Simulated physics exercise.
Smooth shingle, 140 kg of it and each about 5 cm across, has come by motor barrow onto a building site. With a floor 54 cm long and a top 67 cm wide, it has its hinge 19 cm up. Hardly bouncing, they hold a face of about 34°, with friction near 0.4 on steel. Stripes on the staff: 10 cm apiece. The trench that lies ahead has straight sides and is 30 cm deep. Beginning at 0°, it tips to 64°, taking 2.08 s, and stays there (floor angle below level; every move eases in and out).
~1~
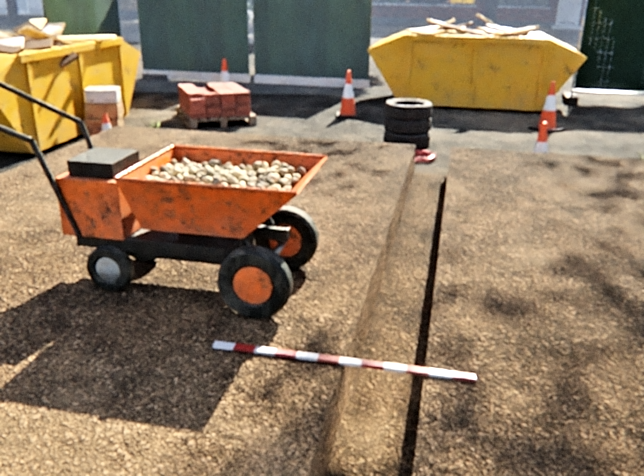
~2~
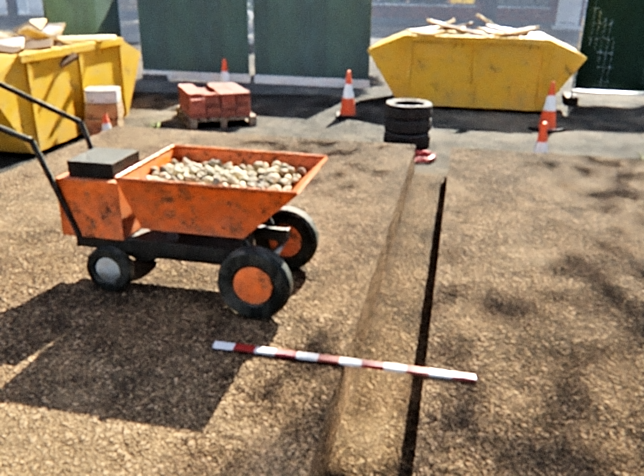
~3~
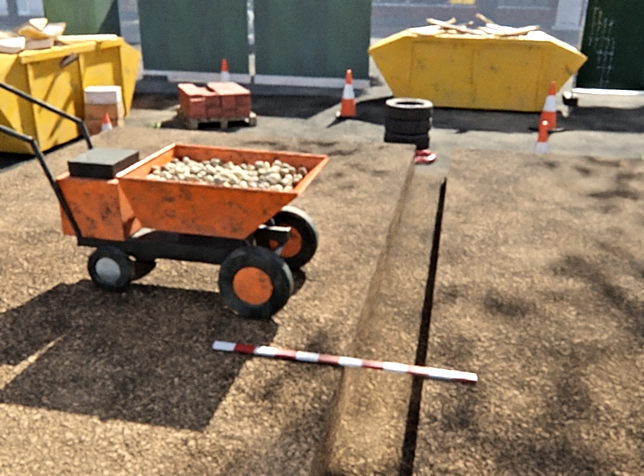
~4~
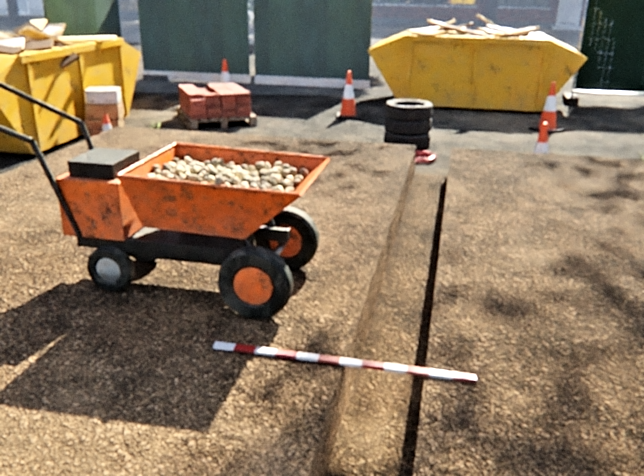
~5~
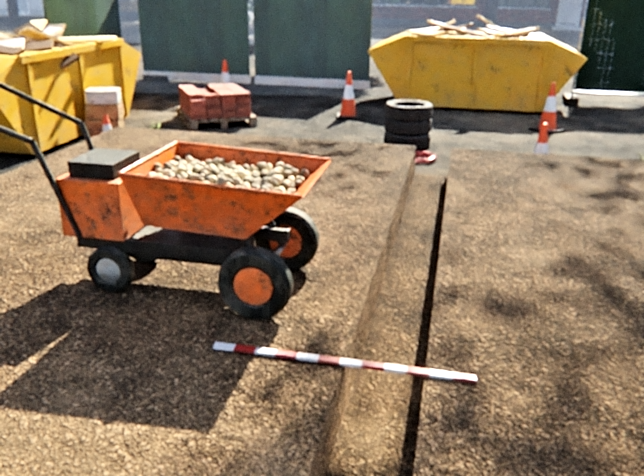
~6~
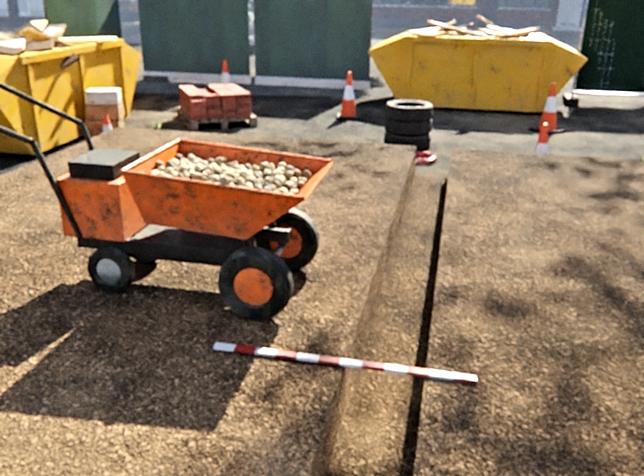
Orange motor barrow loaded with smooth stones standing beside a narrow trench, its skip tilting very slightly towards the right.
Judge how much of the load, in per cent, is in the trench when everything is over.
I judge it at about 92 per cent.
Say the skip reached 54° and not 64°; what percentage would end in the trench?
Then roughly 95 percent.
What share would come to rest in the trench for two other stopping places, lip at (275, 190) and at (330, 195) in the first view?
About 100 per cent first, then about 50 per cent.
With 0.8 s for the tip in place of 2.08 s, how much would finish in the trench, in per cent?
Estimate: About 75 %.
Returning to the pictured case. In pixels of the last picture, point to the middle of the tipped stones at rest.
(404, 341).
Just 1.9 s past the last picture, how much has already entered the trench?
Roughly 65 percent of the load.
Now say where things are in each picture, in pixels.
In the first frame, lip at (297, 193), floor tilted 0°, highest stones at (243, 170).
In the second frame, the skip is at 0°, its lip at (297, 194); the top of the load is at (236, 169).
In the third frame, the skip is at 1°, its lip at (298, 194); the top of the load is at (228, 169).
In the fourth frame, lip at (300, 195), floor tilted 1°, highest stones at (217, 169).
In the fifth frame, the skip is at 3°, its lip at (302, 197); the top of the load is at (209, 168).
In the sixth frame, the skip is at 4°, its lip at (304, 199); the top of the load is at (195, 166).
Then, 1.2 s after the last picture the floor is at 54°, 96 % in the skip, 1 % short of the trench, 3 % in the trench; the foremost stones are at (392, 267).
Then, 1.9 s after the last picture the floor is at 64°, 26 % in the skip, 67 % in the trench, 6 % past the trench; the foremost stones are at (504, 313).
Then, 2.2 s after the last picture the floor is at 64°, 7 % in the skip, 85 % in the trench, 8 % past the trench; the foremost stones are at (546, 320).
Then, 4.2 s after the last picture the floor is at 64°, 0 % in the skip, 92 % in the trench, 8 % past the trench; the foremost stones are at (552, 316).
